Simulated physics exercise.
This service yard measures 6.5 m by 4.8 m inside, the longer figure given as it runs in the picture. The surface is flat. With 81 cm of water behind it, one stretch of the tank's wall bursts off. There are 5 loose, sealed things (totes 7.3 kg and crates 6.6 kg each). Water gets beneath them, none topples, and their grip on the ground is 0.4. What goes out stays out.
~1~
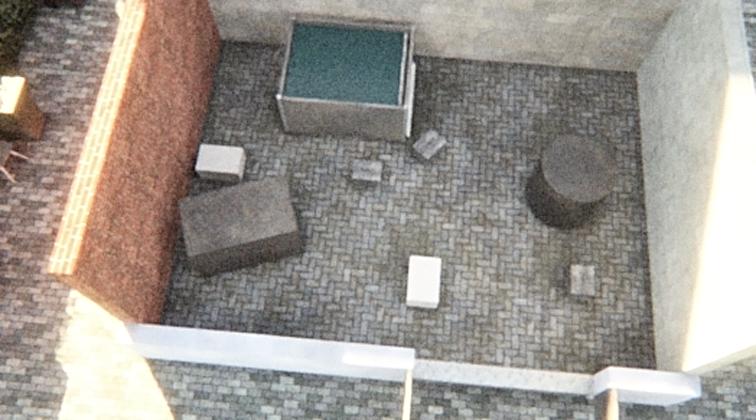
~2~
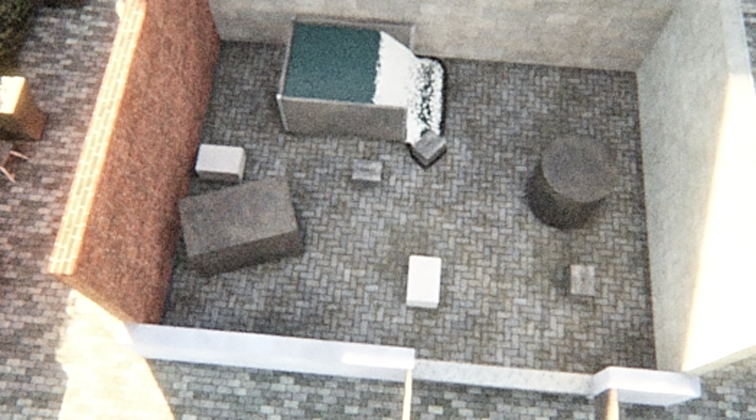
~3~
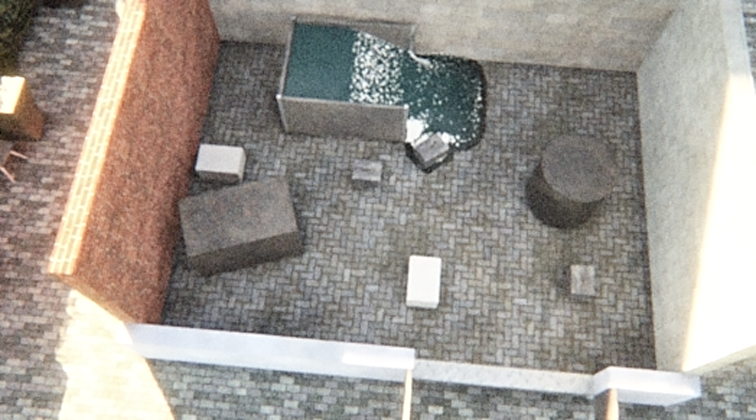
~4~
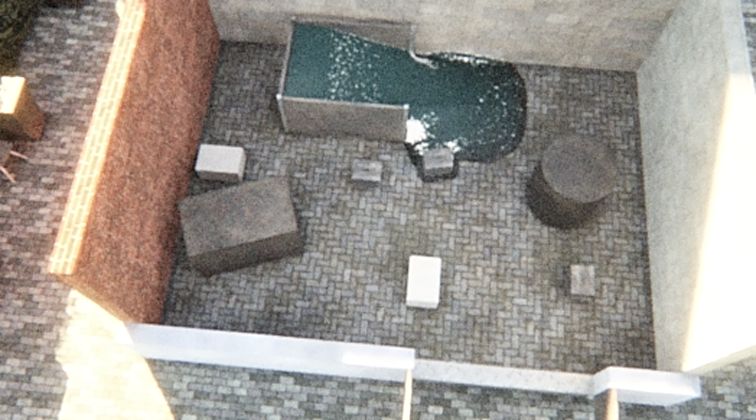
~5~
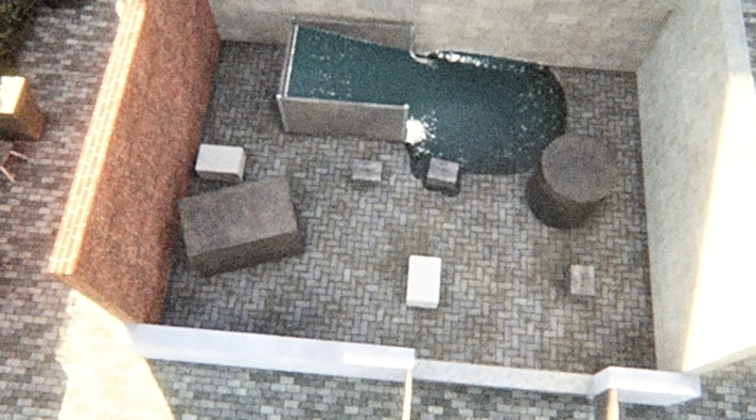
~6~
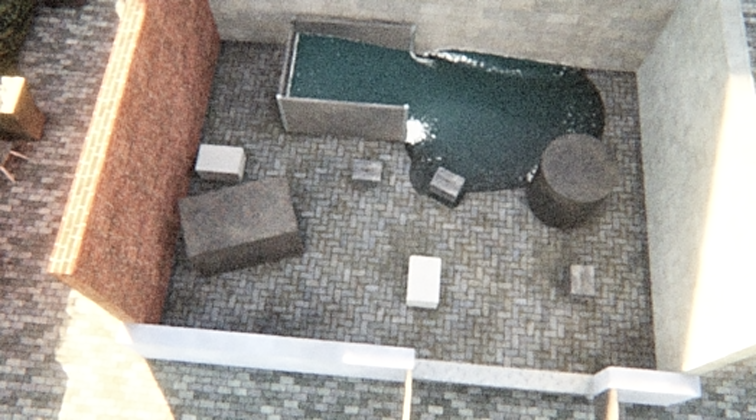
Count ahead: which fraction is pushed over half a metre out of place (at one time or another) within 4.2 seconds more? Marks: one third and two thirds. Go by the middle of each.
That comes to one to two thirds.
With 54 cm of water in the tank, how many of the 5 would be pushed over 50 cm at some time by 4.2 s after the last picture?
Then 2.
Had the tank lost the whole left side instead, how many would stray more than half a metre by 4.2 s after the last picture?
In that case 4 of them.
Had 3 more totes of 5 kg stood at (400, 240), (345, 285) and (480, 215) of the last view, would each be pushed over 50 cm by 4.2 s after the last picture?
In that order: Short of it, less, more.
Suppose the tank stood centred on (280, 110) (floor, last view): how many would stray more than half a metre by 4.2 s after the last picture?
Then 3.
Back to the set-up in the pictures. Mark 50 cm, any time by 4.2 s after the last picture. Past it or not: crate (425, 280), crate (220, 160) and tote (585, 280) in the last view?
In turn: Under, less, over.
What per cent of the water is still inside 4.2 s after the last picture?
Some 84 per cent remains.
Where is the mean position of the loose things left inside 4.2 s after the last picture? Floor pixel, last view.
At about (354, 216).
Then, 0.4 s after the last picture 1 of 5 are over 50 cm from their spots; 0 afloat.
Then, 1.5 s after the last picture 1 of 5 are over 50 cm from their spots; 0 afloat.
Then, 2.8 s after the last picture 2 of 5 are over 50 cm from their spots; 1 afloat.
Then, 4.2 s after the last picture 2 of 5 are over 50 cm from their spots, and 2 have been at some point; 0 afloat.
